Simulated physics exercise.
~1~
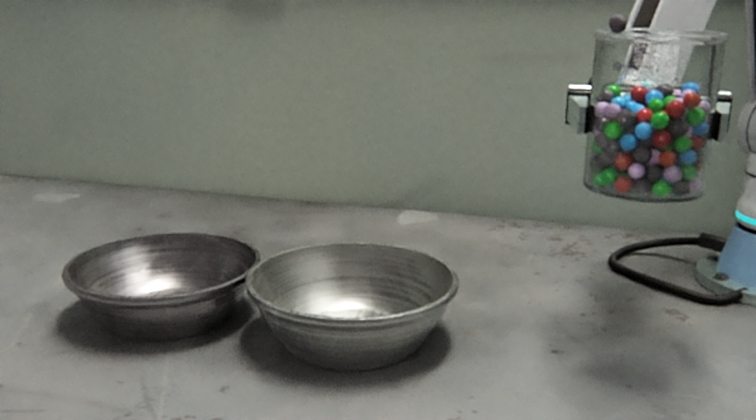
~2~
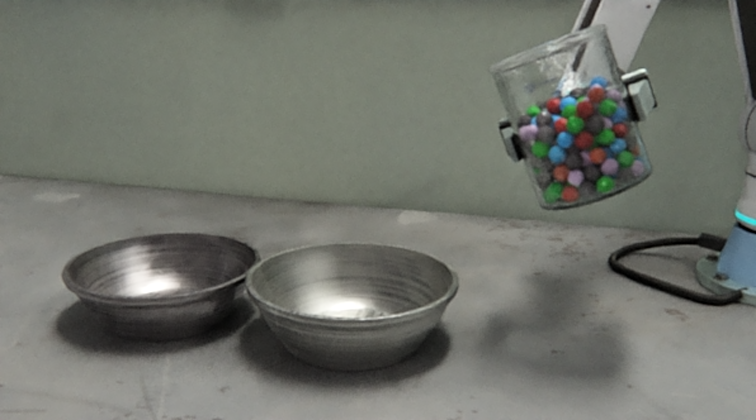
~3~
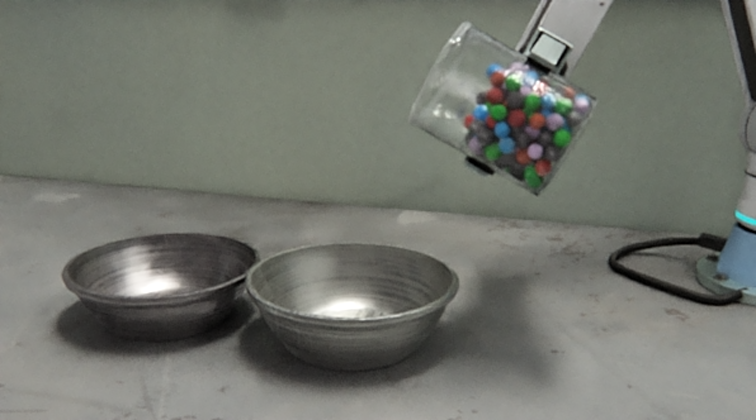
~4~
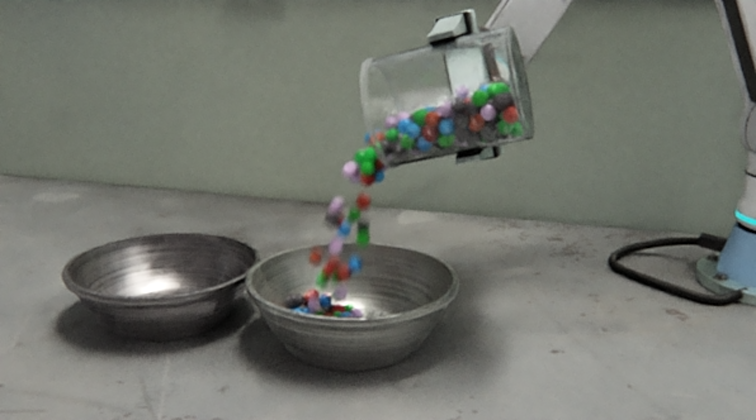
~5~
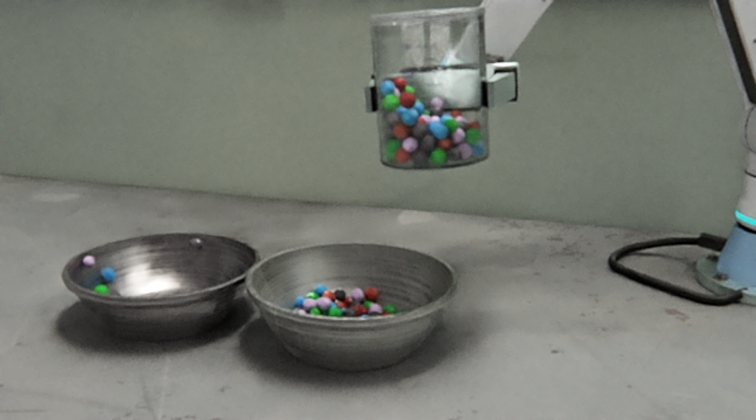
A robot arm carried a clear tumbler of colourful little balls left, tipped it and poured some into the nearer metal bowl, then turned it upright, still partly full, with a few balls ending up in the other bowl.
